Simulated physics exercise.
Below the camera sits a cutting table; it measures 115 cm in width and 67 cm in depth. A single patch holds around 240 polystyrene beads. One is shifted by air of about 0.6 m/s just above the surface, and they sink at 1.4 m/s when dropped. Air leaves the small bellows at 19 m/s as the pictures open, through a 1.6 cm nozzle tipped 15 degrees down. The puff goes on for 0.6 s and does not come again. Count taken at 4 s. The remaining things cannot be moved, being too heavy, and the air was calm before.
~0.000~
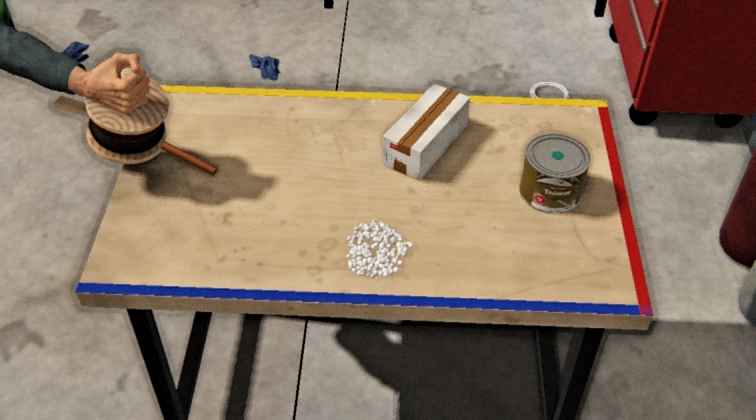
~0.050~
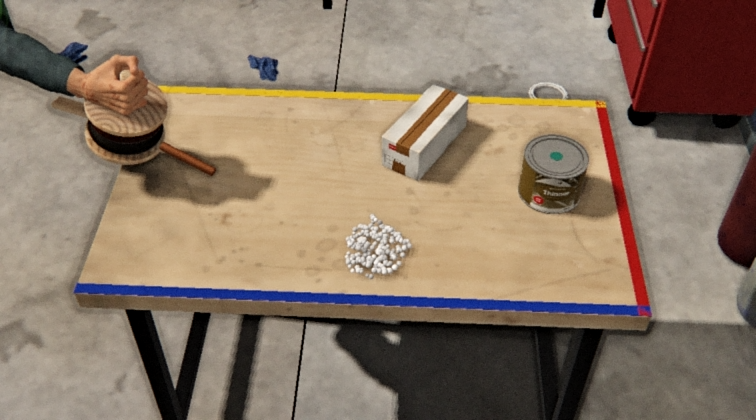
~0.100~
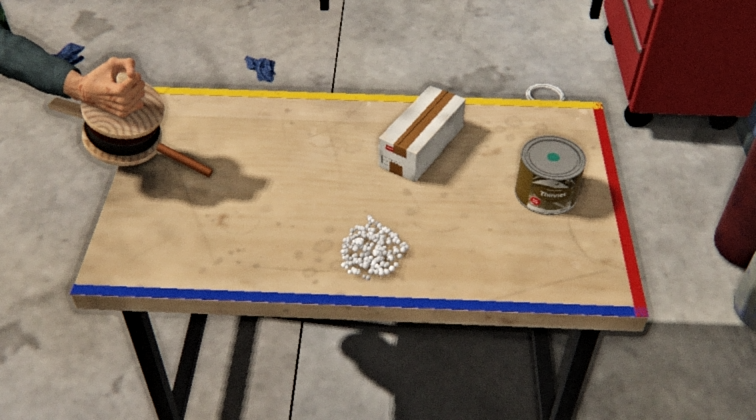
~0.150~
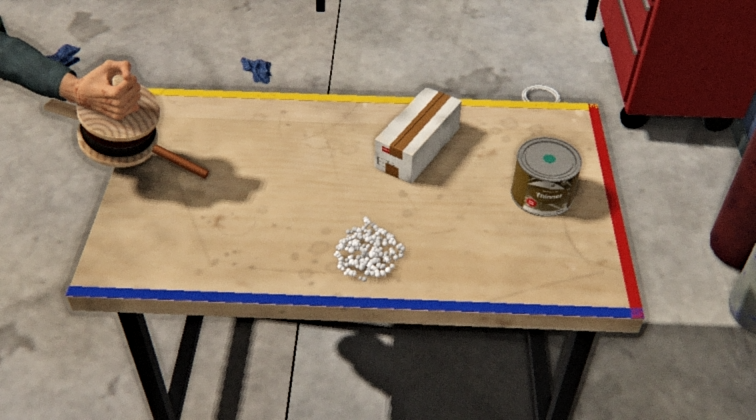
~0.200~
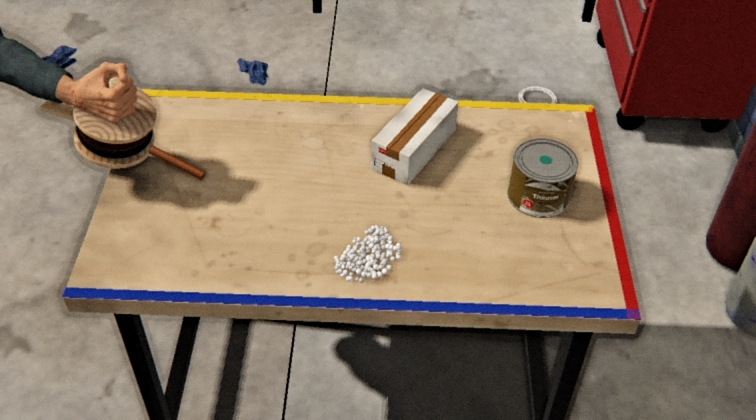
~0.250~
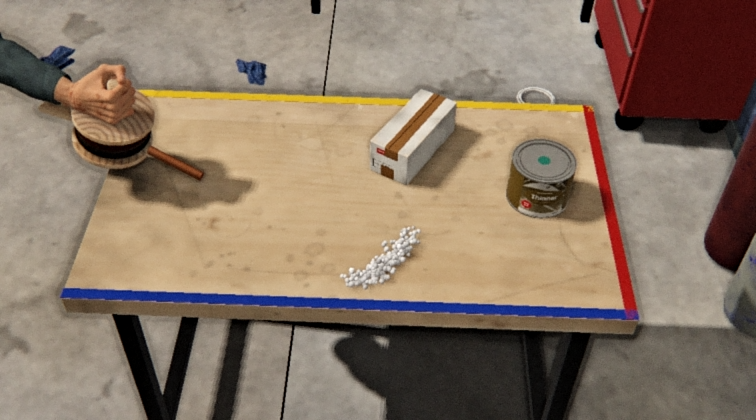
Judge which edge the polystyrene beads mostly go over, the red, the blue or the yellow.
Most go over the blue edge.
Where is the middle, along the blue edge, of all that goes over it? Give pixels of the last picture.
The middle of the crossings lies near (457, 313) in the last picture.
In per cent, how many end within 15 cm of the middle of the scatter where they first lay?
About 0 %.
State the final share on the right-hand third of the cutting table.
I'd put it at about 0 percent.
After 0.8 s, 0 % are still on the top, 72 % are over the blue edge, 0 % over the yellow edge and 27 % over the red edge.
After 1.3 s, 0 % are still on the top, 72 % are over the blue edge, 0 % over the yellow edge and 28 % over the red edge.
After 2.2 s, 0 % are still on the top, 72 % are over the blue edge, 0 % over the yellow edge and 28 % over the red edge.
After 4.0 s, at the end, 72 % are over the blue edge, 0 % over the yellow edge and 28 % over the red edge.
